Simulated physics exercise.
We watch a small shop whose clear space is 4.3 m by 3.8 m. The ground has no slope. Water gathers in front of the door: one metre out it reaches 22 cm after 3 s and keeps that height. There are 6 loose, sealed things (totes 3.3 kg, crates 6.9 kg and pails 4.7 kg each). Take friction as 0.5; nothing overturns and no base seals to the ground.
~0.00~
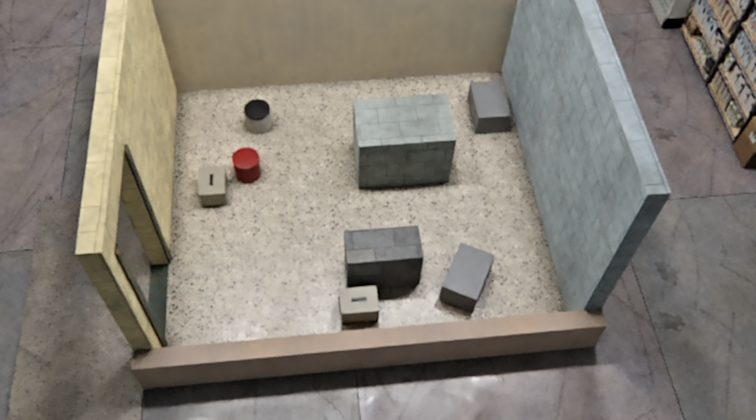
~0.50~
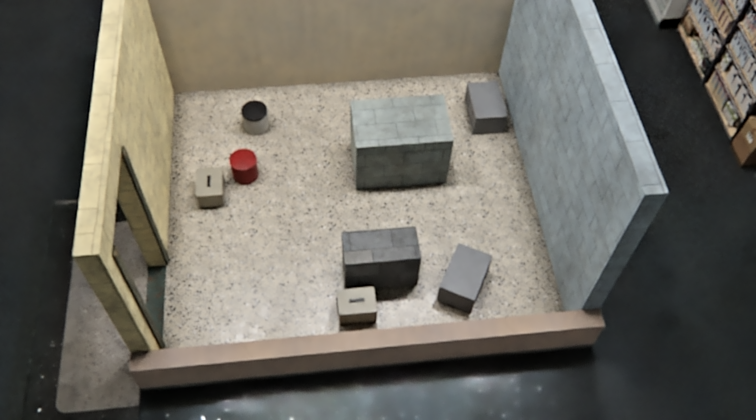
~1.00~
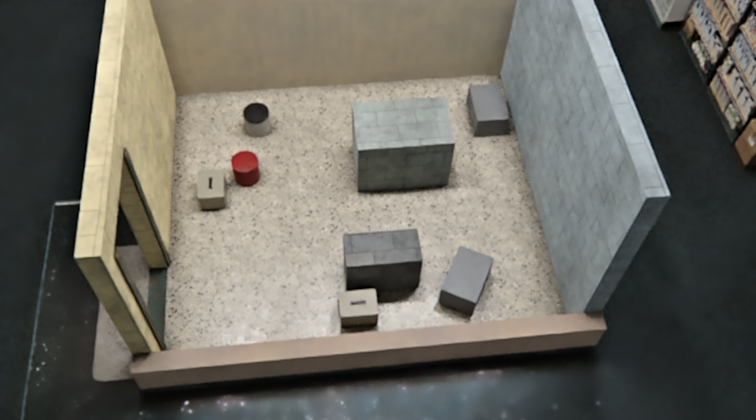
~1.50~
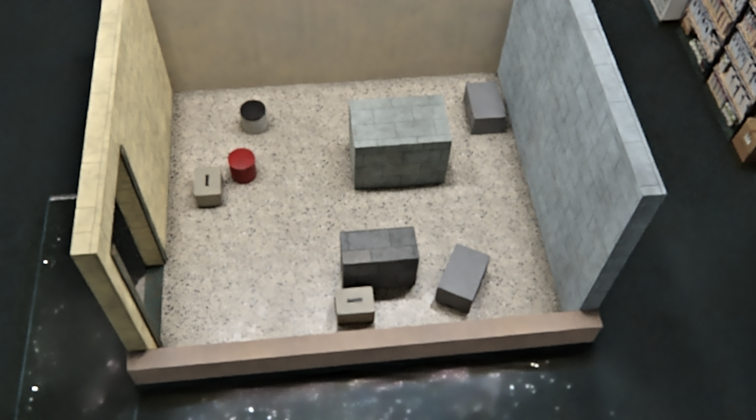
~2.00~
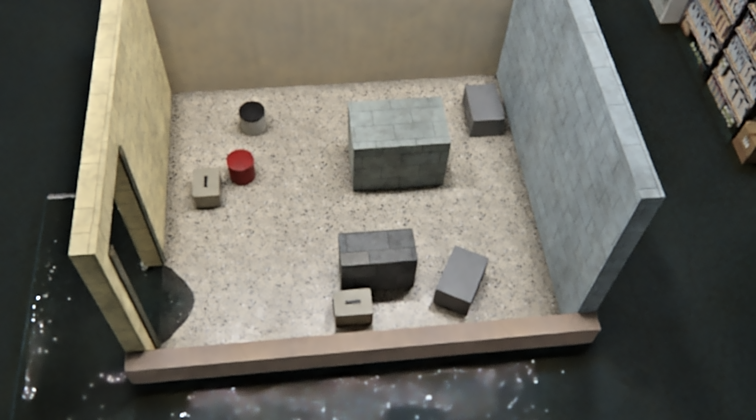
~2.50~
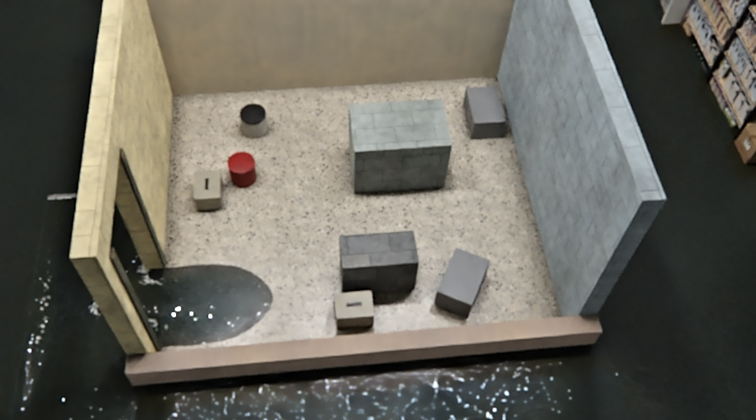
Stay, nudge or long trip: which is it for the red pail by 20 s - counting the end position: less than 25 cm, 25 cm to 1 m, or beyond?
Red pail is nudged along.
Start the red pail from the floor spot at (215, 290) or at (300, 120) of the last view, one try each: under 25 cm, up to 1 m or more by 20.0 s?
In turn: It gets carried off; it travels far.
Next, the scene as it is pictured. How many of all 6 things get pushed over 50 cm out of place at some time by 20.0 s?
That makes 6.
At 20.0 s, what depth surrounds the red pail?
About 11 cm.
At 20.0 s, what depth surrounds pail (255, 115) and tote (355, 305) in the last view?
About 15 and 13 cm.
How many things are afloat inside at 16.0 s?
At that moment 6.
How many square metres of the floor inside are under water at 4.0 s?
Roughly 5.5 m2.
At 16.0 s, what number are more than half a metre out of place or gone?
By then 6.
After 4.0 s the red pail is near (241, 162), 0.0 m from its start, aground; 0 afloat.
After 9.0 s the red pail is near (241, 162), 0.0 m from its start, aground; 3 afloat.
After 16.0 s the red pail is near (298, 206), 0.9 m from its start, afloat; 6 afloat.
After 20.0 s the red pail is near (280, 146), 0.5 m from its start, afloat; 6 afloat.
